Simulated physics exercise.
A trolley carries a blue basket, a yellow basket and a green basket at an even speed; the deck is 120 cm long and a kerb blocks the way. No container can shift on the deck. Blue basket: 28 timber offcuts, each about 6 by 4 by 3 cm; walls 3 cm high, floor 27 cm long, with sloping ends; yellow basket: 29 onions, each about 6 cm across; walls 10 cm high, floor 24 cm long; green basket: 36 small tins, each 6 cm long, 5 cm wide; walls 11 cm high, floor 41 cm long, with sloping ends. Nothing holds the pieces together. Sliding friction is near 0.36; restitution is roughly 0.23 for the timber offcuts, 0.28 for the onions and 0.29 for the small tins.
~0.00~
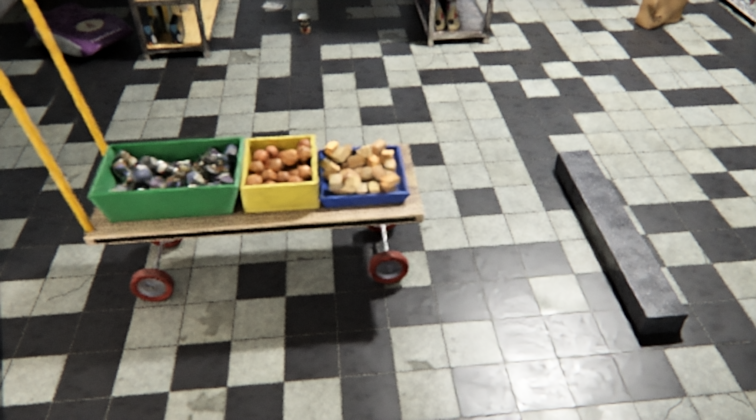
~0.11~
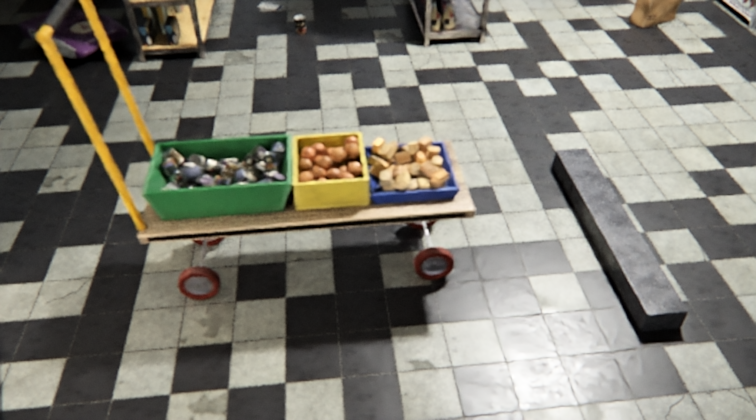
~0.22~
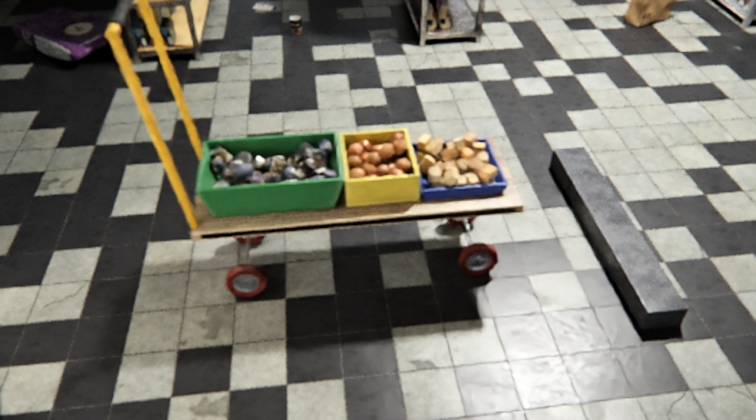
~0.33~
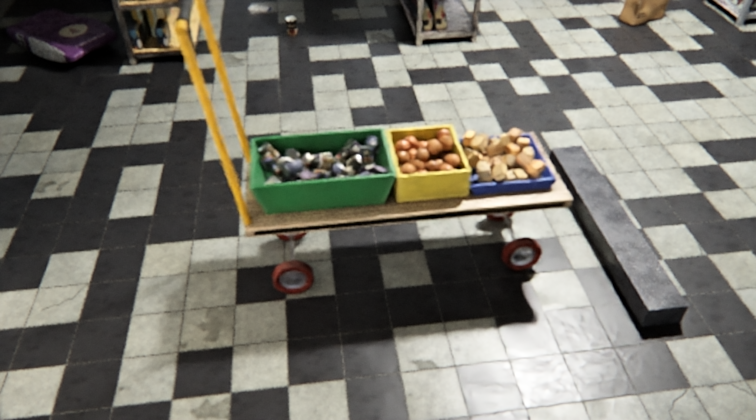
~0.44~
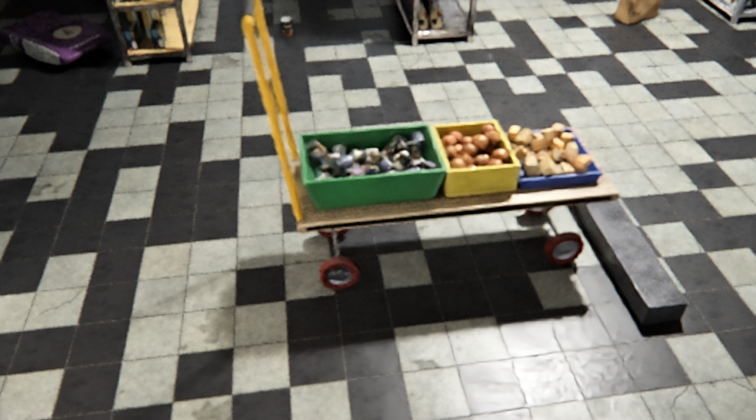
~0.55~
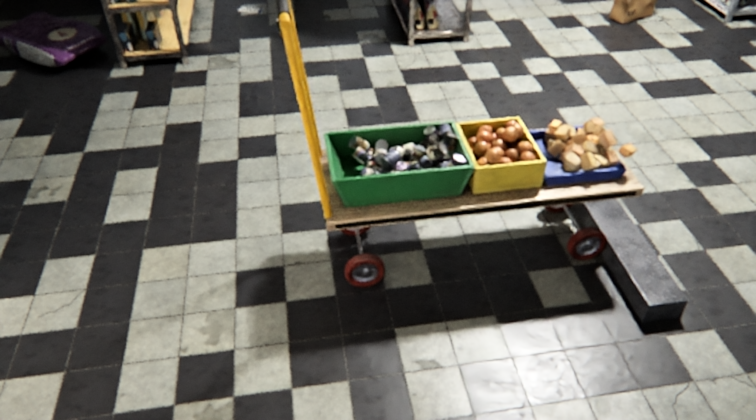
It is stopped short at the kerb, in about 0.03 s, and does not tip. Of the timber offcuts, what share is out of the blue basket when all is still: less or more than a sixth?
It sheds more than one in six of them.
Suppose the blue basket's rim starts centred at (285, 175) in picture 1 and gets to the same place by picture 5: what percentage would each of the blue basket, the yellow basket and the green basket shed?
In that case blue basket 50, yellow basket 0, green basket 10 per cent.
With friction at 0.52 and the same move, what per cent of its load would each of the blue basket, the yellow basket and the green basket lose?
Then blue basket 30, yellow basket 0, green basket 0 per cent.
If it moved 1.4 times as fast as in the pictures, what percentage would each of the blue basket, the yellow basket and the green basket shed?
Then blue basket 50, yellow basket 0, green basket 10 per cent.
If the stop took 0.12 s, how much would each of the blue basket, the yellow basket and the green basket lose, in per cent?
In that case blue basket 20, yellow basket 0, green basket 0 per cent.
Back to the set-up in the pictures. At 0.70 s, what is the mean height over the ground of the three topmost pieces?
About 58 cm.
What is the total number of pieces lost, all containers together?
Some 8 pieces.
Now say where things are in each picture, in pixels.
In the first picture (places track the rim corner closest to us here; the camera moves round a little), blue basket (322, 198); yellow basket (244, 187); 84 cm to go; all still inside.
Blue basket (373, 194); yellow basket (297, 184); 66 cm to go, in the second picture.
Blue basket (423, 190); yellow basket (349, 180); 47 cm to go, in the third picture.
Blue basket (473, 185); yellow basket (401, 176); 29 cm to go, in the fourth picture.
Blue basket (521, 180); yellow basket (452, 171); 10 cm to go, in the fifth picture.
Blue basket (547, 176); yellow basket (479, 167); stopped; 1 out, the lowest offcut at (628, 151), in the sixth picture.
After 0.58 s, the blue basket is down by 2 of 28, the yellow basket has all 29 and the green basket has all 36.
After 0.70 s, the blue basket is down by 7 of 28, the yellow basket has all 29 and the green basket has all 36.
After 0.94 s, the blue basket is down by 7 of 28, the yellow basket has all 29 and the green basket has all 36.
Outcome (at 1.44 s), the blue basket is down by 7 of 28, the yellow basket has all 29 and the green basket is down by 1 of 36. Asked share, 7 of 28, 25 per cent.
